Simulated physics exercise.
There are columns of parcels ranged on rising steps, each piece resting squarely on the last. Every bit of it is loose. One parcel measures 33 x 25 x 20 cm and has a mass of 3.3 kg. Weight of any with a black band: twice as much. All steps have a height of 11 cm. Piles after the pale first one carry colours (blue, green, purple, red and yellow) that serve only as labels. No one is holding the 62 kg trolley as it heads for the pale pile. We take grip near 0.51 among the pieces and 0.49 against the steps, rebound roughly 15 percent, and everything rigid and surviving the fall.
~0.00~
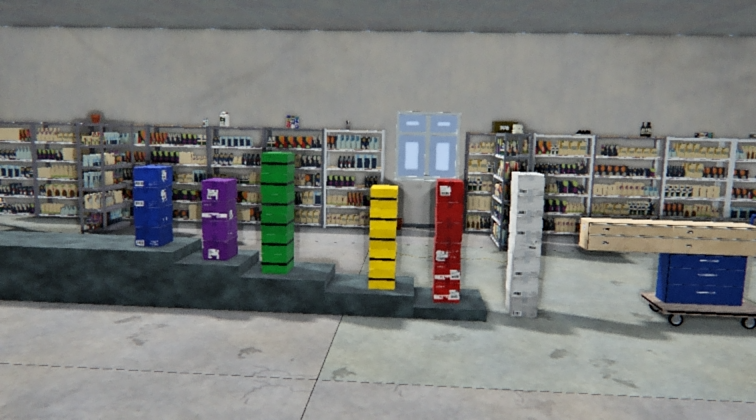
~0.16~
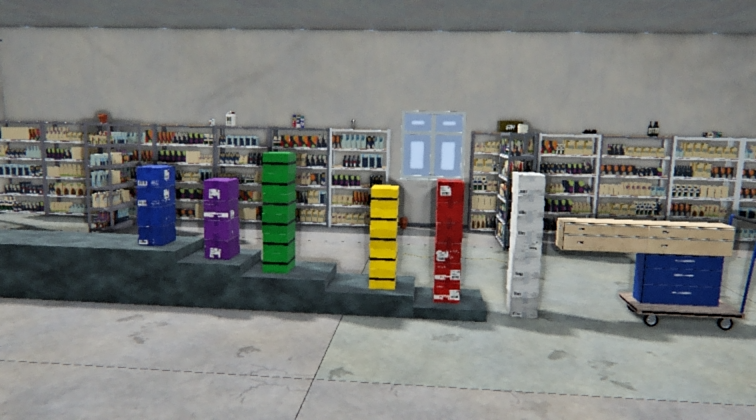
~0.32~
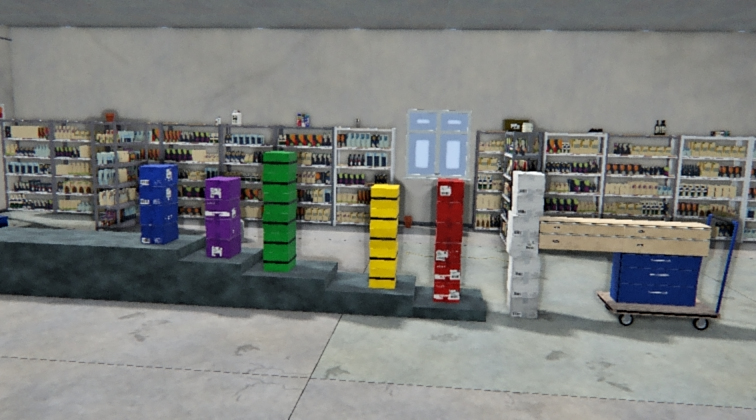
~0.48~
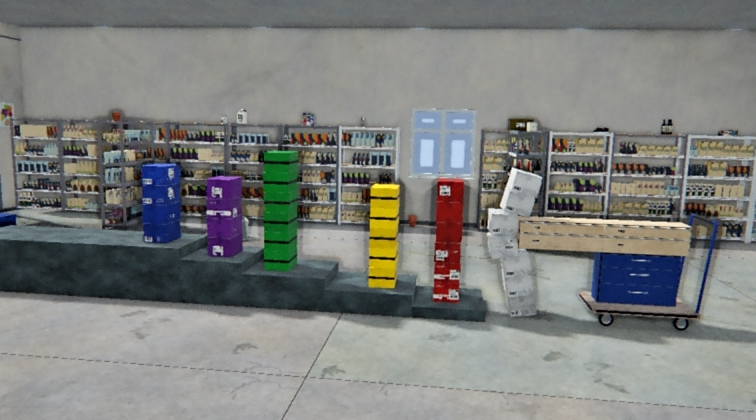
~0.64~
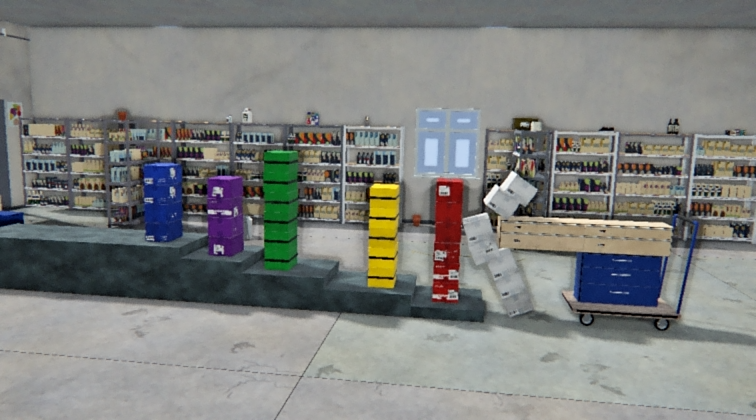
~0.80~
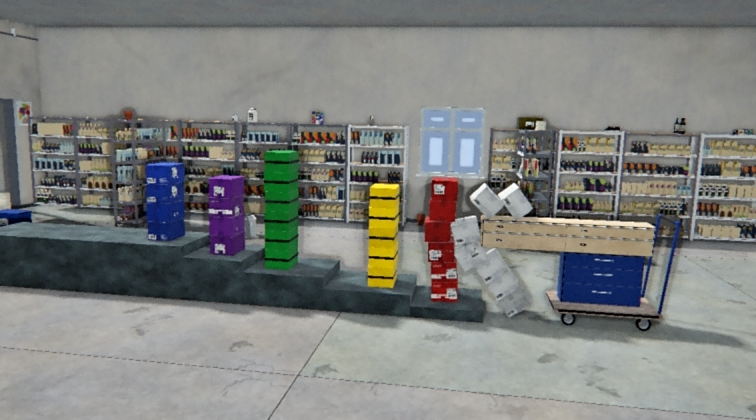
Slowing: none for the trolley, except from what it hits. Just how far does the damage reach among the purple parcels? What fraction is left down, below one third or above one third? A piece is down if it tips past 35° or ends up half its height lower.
Left down: Below one third.
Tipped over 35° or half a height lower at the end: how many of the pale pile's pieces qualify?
Count: 7 pale pieces.
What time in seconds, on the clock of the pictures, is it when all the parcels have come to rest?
3.0 s or so.
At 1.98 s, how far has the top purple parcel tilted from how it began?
It sits at about 0 degrees.
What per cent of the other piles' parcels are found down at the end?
Near 40 per cent.
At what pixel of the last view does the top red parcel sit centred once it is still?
Its centre finishes around pixel (324, 233) in the last picture.
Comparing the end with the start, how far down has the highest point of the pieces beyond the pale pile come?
Something like 0 cm, give or take.
After 1.10 s, 6 of the pale pile down; none of the 4 purple parcels down (0 of 25 in all colours); top purple parcel unmoved; top red parcel shifted 36 cm.
After 1.98 s, 7 of the pale pile down; none of the 4 purple parcels down (10 of 25 in all colours); top purple parcel unmoved; top red parcel leaning 45°, 30 cm lower.
At rest (3.3 s), 7 of the pale pile down; none of the 4 purple parcels down (10 of 25 in all colours); top purple parcel unmoved; top red parcel on its side. That is 0 per cent. As the last picture would show them, middles, top purple parcel near (227, 187), top red parcel near (324, 233).
